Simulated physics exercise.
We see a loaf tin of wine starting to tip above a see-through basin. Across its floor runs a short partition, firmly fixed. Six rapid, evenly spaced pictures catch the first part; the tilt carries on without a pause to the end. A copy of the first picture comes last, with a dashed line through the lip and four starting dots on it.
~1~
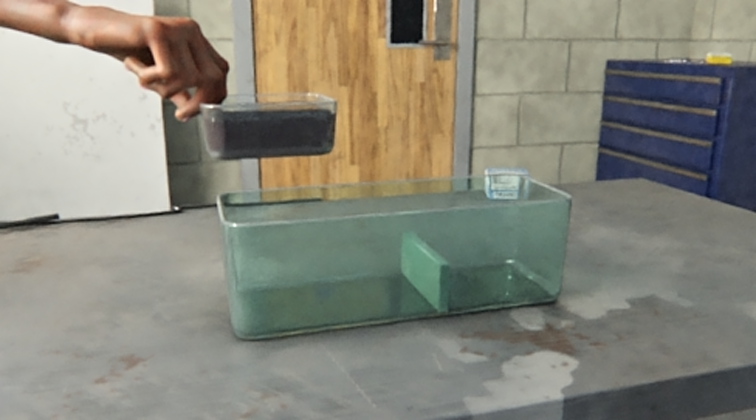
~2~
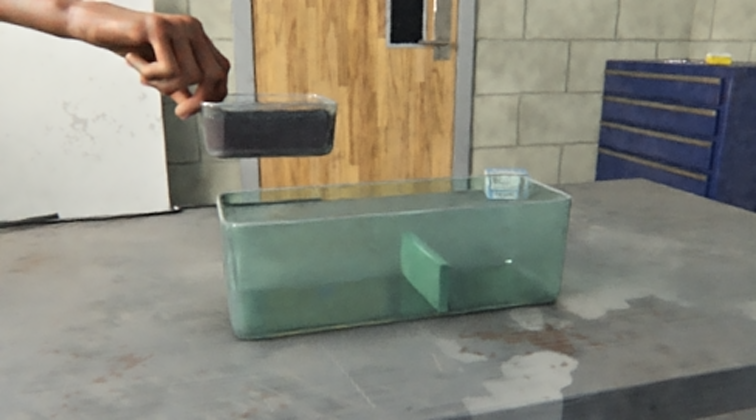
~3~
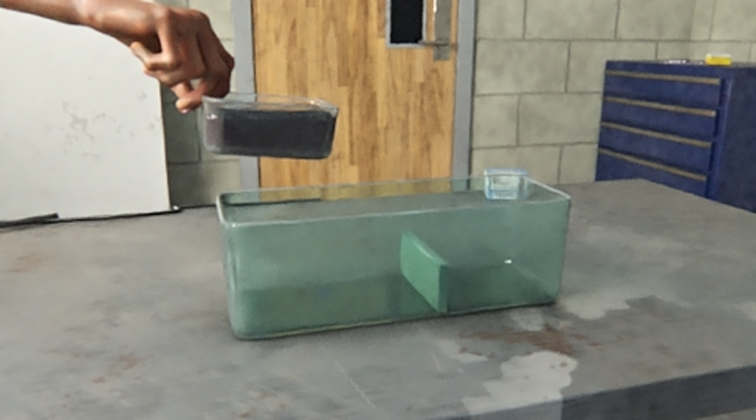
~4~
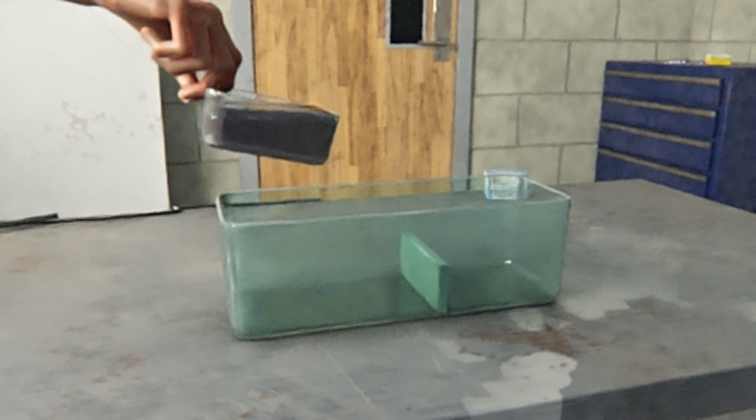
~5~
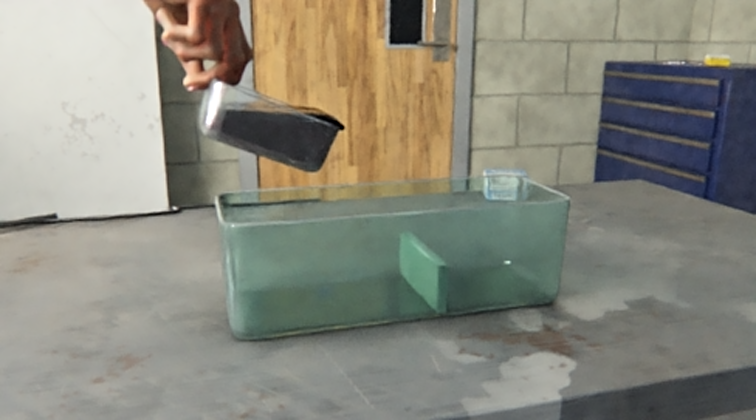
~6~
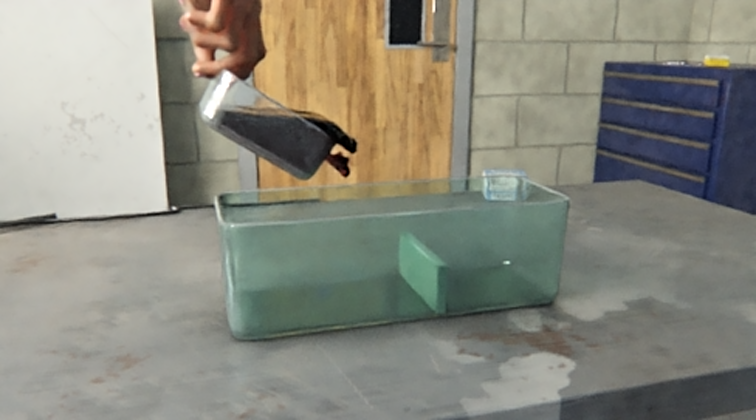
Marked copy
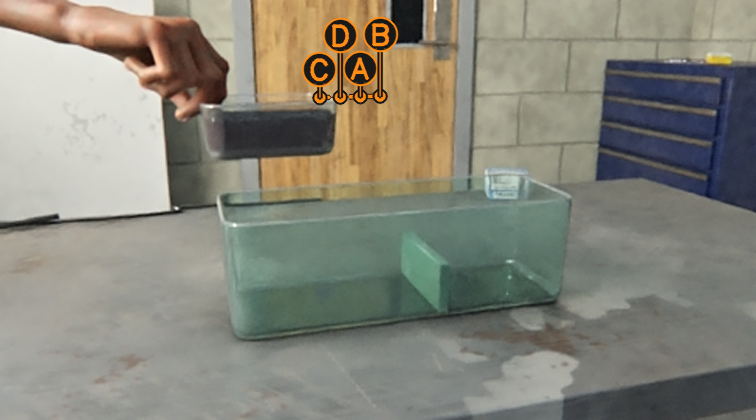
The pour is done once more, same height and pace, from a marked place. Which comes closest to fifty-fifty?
B works best here.
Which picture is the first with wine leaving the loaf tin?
Picture 5.
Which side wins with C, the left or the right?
The left side.
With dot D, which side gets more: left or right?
The left side.
On the marked copy, A at (360, 96); B at (380, 96); C at (319, 97); D at (340, 97).
With A, about 88 % ends left of the wall and 10 % right of it.
With B, about 48 % ends left of the wall and 51 % right of it.
With C, about 97 % ends left of the wall and 3 % right of it.
With D, about 97 % ends left of the wall and 2 % right of it.
